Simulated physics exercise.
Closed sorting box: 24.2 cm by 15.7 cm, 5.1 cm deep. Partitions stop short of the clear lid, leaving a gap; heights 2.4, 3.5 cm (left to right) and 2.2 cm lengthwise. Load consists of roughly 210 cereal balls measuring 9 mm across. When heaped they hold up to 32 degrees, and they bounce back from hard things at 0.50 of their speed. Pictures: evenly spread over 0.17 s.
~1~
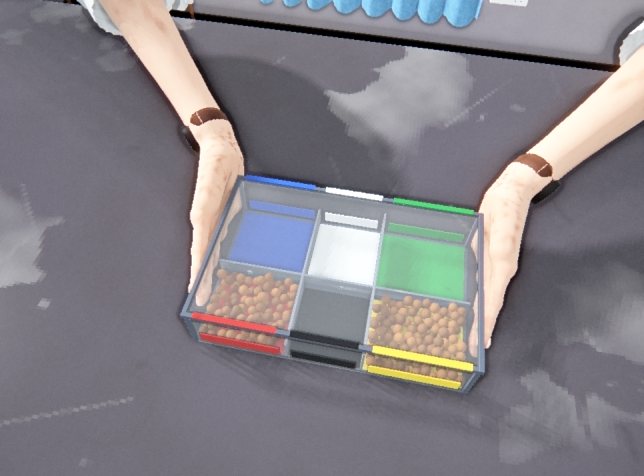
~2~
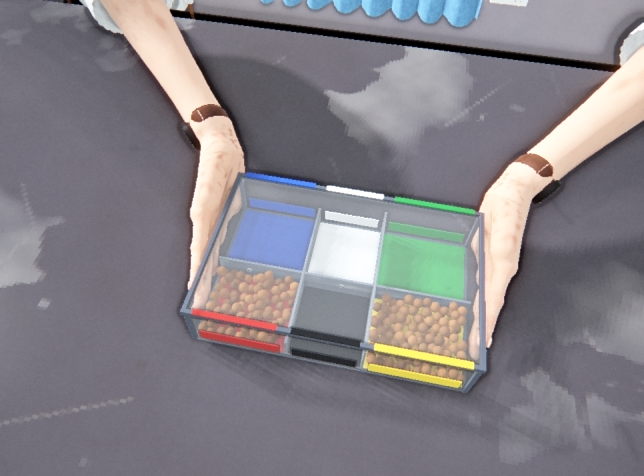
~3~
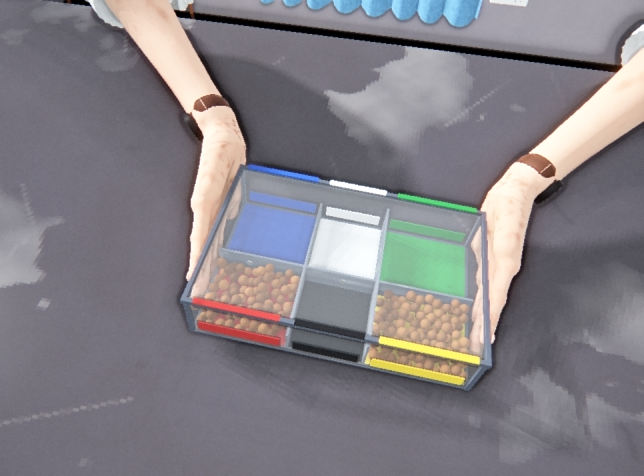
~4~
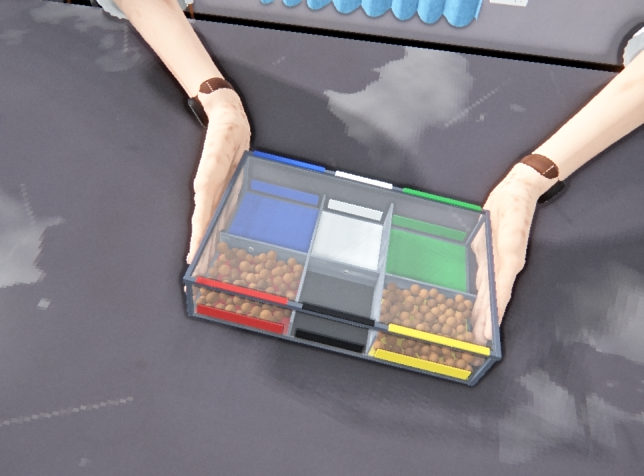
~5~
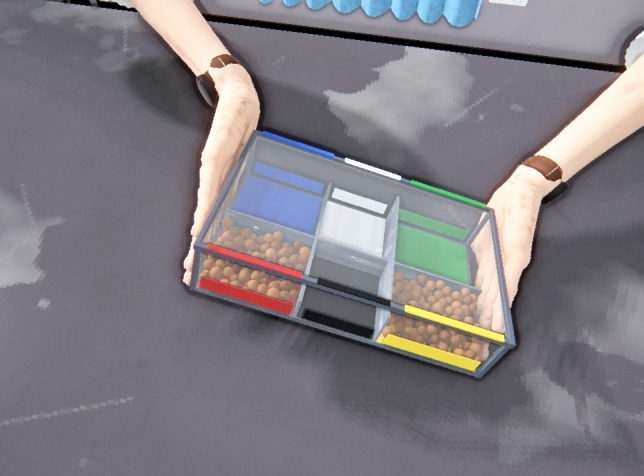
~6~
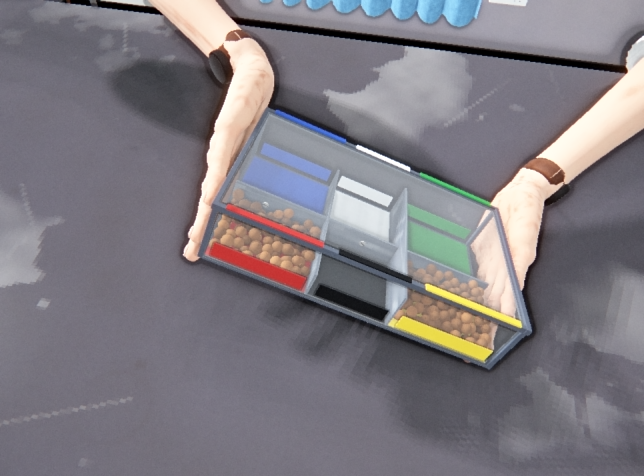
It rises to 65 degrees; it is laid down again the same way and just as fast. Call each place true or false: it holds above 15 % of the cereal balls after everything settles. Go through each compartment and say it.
Red compartment: False, blue compartment: False, green compartment: True, yellow compartment: True, white compartment: True, black compartment: False.
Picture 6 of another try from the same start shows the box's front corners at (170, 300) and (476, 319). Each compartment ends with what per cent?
Red 45; blue 5; green 5; yellow 40; white 5; black 5.
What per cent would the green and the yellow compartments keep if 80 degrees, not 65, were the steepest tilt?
Result - green at 40 percent, yellow at 30 percent.
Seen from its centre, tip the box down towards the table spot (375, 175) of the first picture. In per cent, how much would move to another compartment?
The share comes to about 45 in a hundred.
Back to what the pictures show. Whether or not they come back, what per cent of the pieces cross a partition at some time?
Roughly 50 per cent.
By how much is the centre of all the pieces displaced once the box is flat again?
Around 7.0 centimetres.
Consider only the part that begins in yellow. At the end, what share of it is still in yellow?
My estimate is roughly 70 percent.
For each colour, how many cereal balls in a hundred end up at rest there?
Final shares in percent: Red 10, blue 0, green 20, yellow 40, white 25, black 0.
Then, 0.28 s after the last picture, tilt 63 degrees; red 25 %, blue 5 %, yellow 55 %, white 5 %, black 5 %.
Then, 0.48 s after the last picture, tilt 23 degrees; red 10 %, green 20 %, yellow 40 %, white 30 %.
Then, 0.79 s after the last picture, tilt 0 degrees; red 10 %, green 20 %, yellow 40 %, white 25 %.
In the end, red 10 %, blue 0 %, green 20 %, yellow 40 %, white 25 %, black 0 %.
